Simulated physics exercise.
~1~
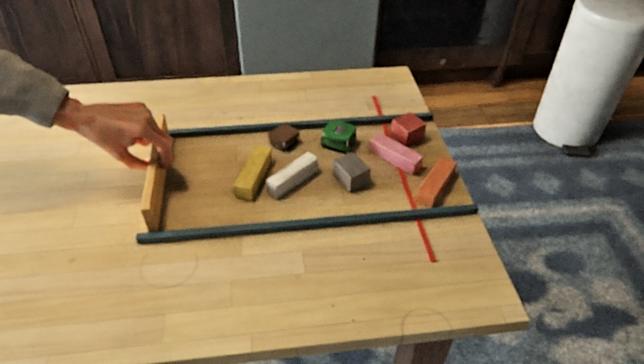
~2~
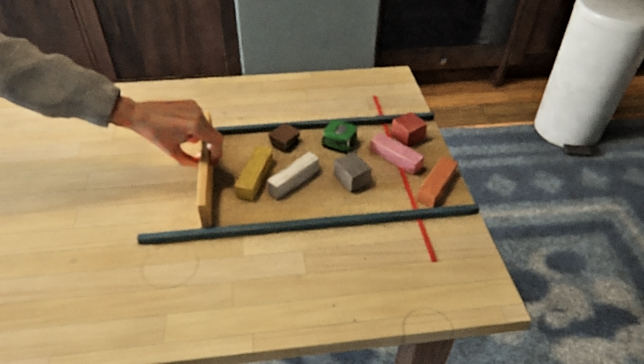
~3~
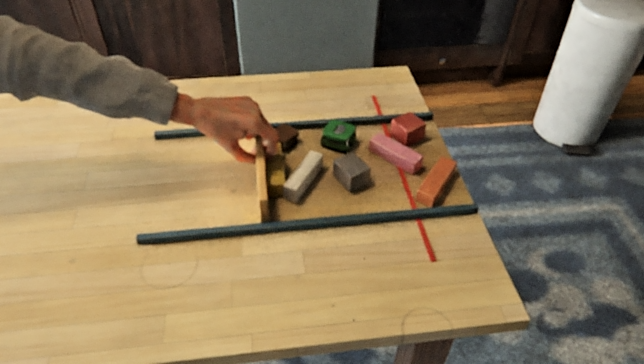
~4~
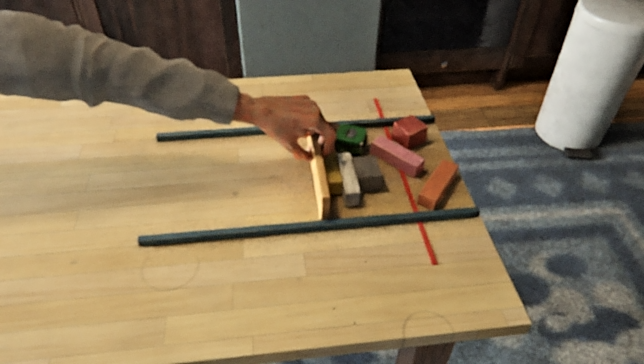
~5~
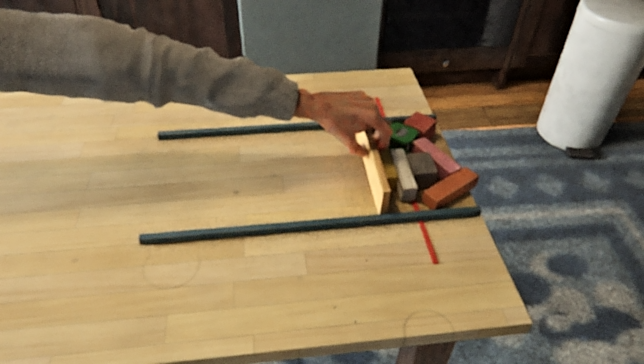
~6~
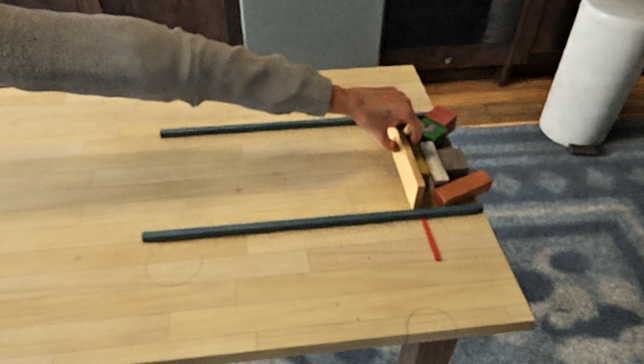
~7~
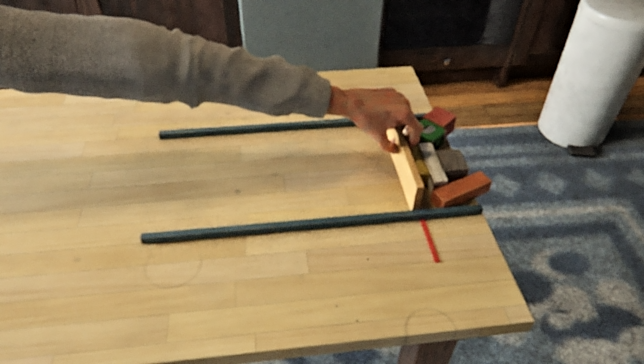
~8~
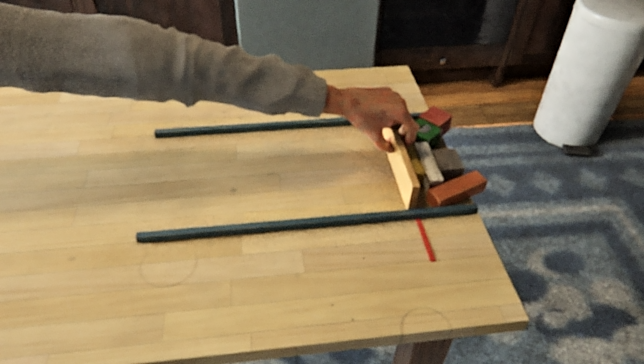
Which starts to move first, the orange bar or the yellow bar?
The yellow bar starts to move first, as the board reaches it early in the sweep. The orange bar stays still until the bunched pieces are pushed close to the table's edge.
At first, a hand holds an upright wooden board at the left of a lane between two dark rails, with colourful blocks and sticks scattered to its right. The board slides right across bare wood, then meets the yellow bar and pushes it along with the white stick. Further on, the brown and grey blocks are gathered up, and soon the whole group is bunched together and shoved toward the table's edge. The board halts near the red strip, still held by the hand. The pink bar has gone from the table, while the orange bar and others stay crowded at the edge.
